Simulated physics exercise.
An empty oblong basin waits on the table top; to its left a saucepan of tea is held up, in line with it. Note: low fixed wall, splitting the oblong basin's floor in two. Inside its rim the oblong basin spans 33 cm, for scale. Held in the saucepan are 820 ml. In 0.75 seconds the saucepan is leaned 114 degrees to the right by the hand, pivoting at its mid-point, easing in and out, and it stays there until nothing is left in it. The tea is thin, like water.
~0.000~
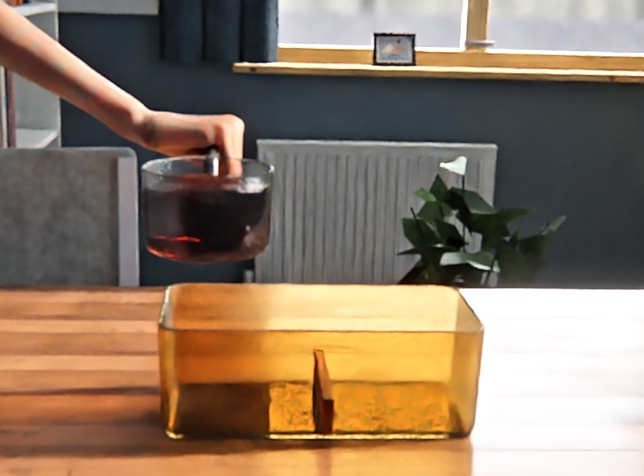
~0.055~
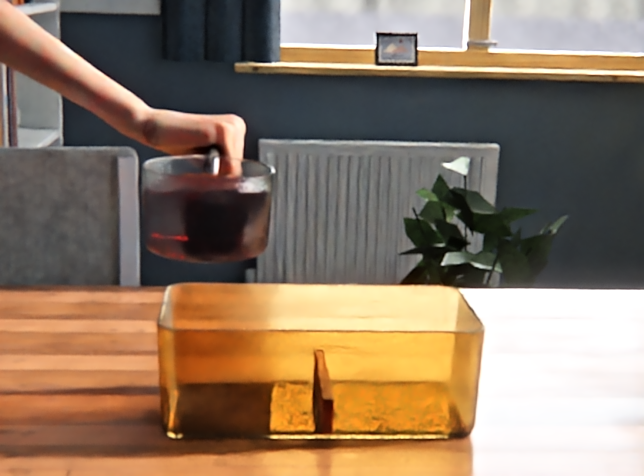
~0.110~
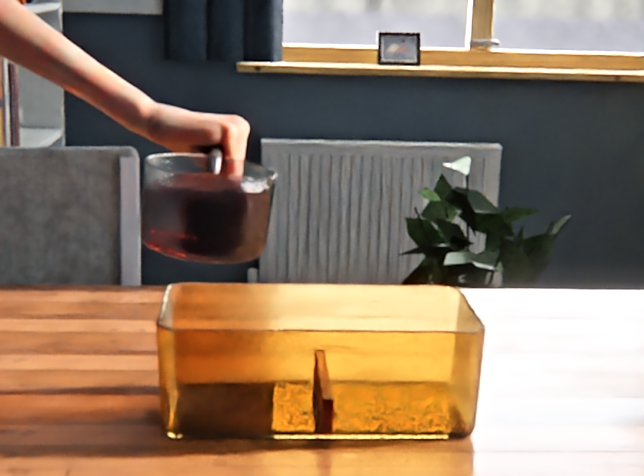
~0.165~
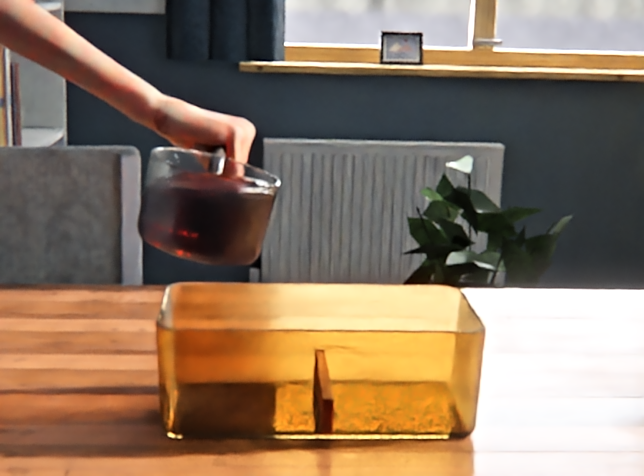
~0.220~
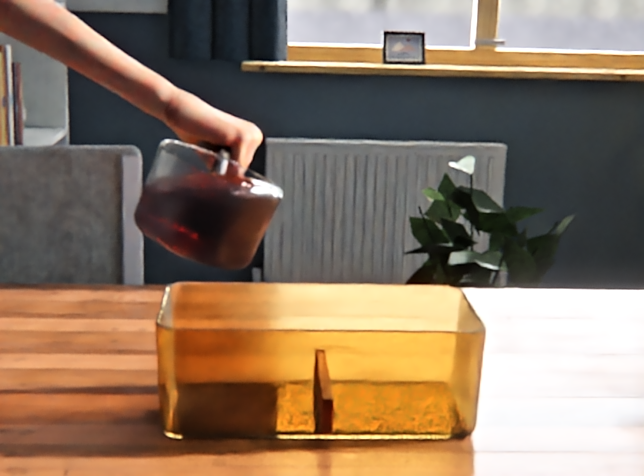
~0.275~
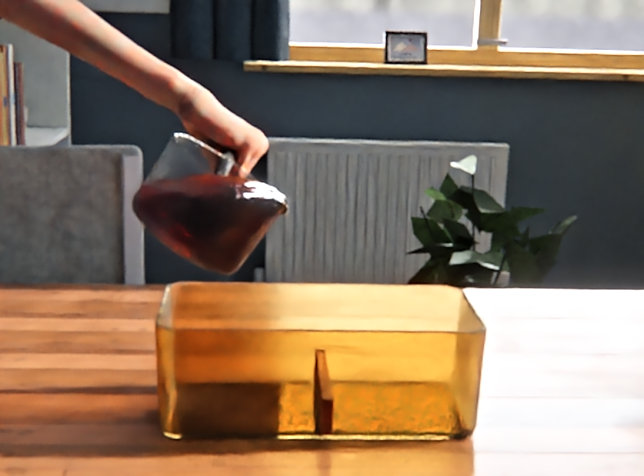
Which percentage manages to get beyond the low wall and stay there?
Beyond the low wall, roughly 41 per cent stays.
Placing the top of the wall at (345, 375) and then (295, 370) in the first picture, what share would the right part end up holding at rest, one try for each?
Try 1: 15 %; try 2: 70 %.
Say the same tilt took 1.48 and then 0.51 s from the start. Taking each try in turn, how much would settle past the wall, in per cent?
Respectively 60 and 30 %.
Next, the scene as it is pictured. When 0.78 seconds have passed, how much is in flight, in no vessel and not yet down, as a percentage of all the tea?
About 4 percent.
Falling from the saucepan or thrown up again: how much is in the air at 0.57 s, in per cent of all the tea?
About 30 per cent.
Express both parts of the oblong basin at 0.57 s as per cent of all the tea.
About 14 % left, 24 % right.
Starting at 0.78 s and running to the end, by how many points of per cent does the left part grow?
6 %.
After 0.57 s the tilt is 98° and 33 per cent is still to pour, 15 is left of the wall and 23 right of it.
After 0.78 s the tilt is 114° and 4 per cent is still to pour, 52 is left of the wall and 40 right of it.
After 1.01 s the tilt is 114° and 0 per cent is still to pour, 58 is left of the wall and 40 right of it.
After 1.25 s the tilt is 114° and 0 per cent is still to pour, 58 is left of the wall and 41 right of it.
In the end 58 per cent lies left of the wall, 41 right of it and 1 outside.
